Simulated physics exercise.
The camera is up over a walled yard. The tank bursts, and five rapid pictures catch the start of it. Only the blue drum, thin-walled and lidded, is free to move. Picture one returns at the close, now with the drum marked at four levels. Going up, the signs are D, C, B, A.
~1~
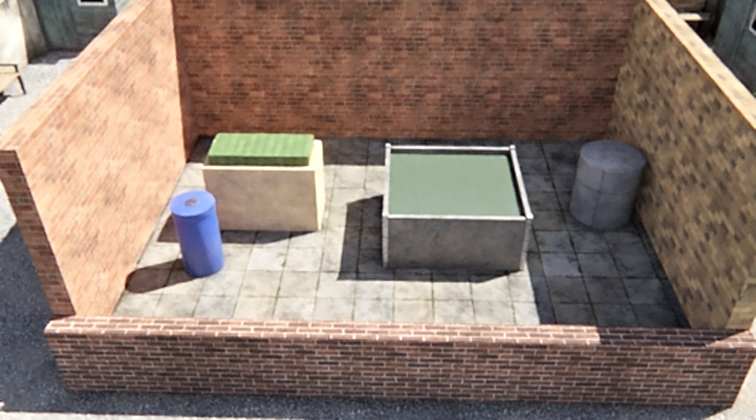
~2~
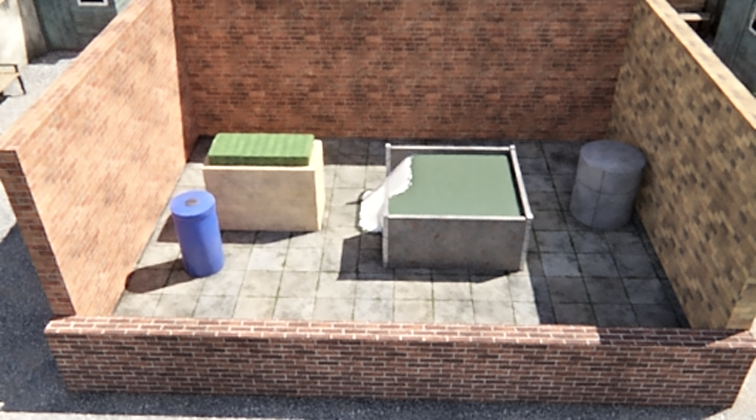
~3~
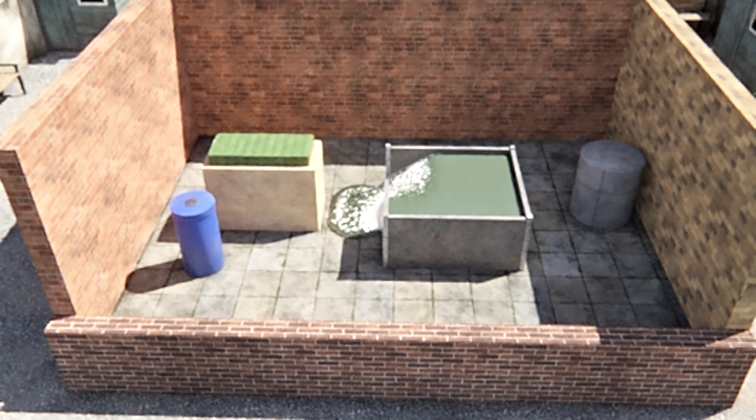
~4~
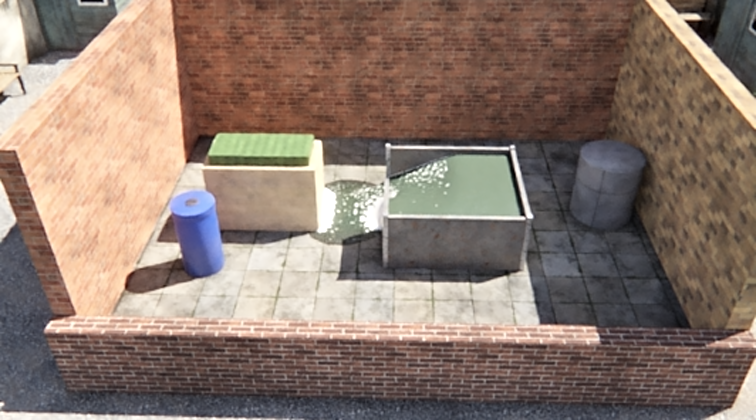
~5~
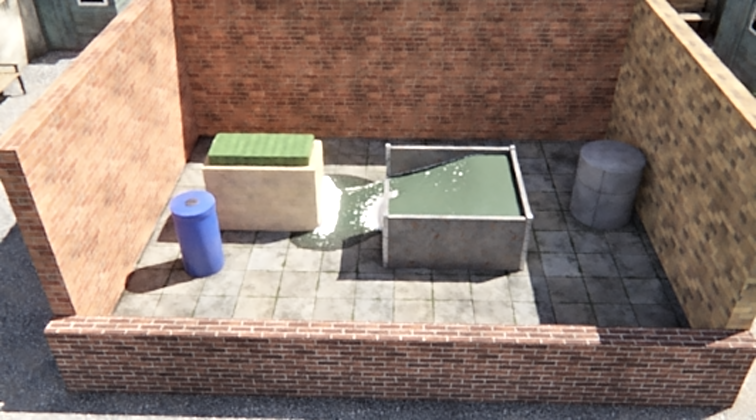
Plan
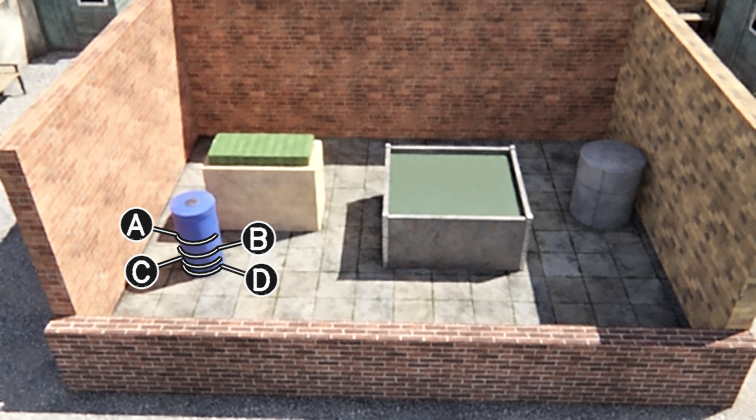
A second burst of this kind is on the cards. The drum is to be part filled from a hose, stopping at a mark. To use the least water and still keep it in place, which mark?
It is C.
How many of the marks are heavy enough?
Three.
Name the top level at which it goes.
That would be D.
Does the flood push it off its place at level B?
No.
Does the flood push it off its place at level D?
Yes, it does.
On the marked copy, A at (192, 243); B at (195, 256); C at (197, 267); D at (199, 274); from the bottom up D, C, B, A.
With A, it does not move.
With B, it does not move.
With C, it does not move.
With D, it is pushed about 3 times its own width away.
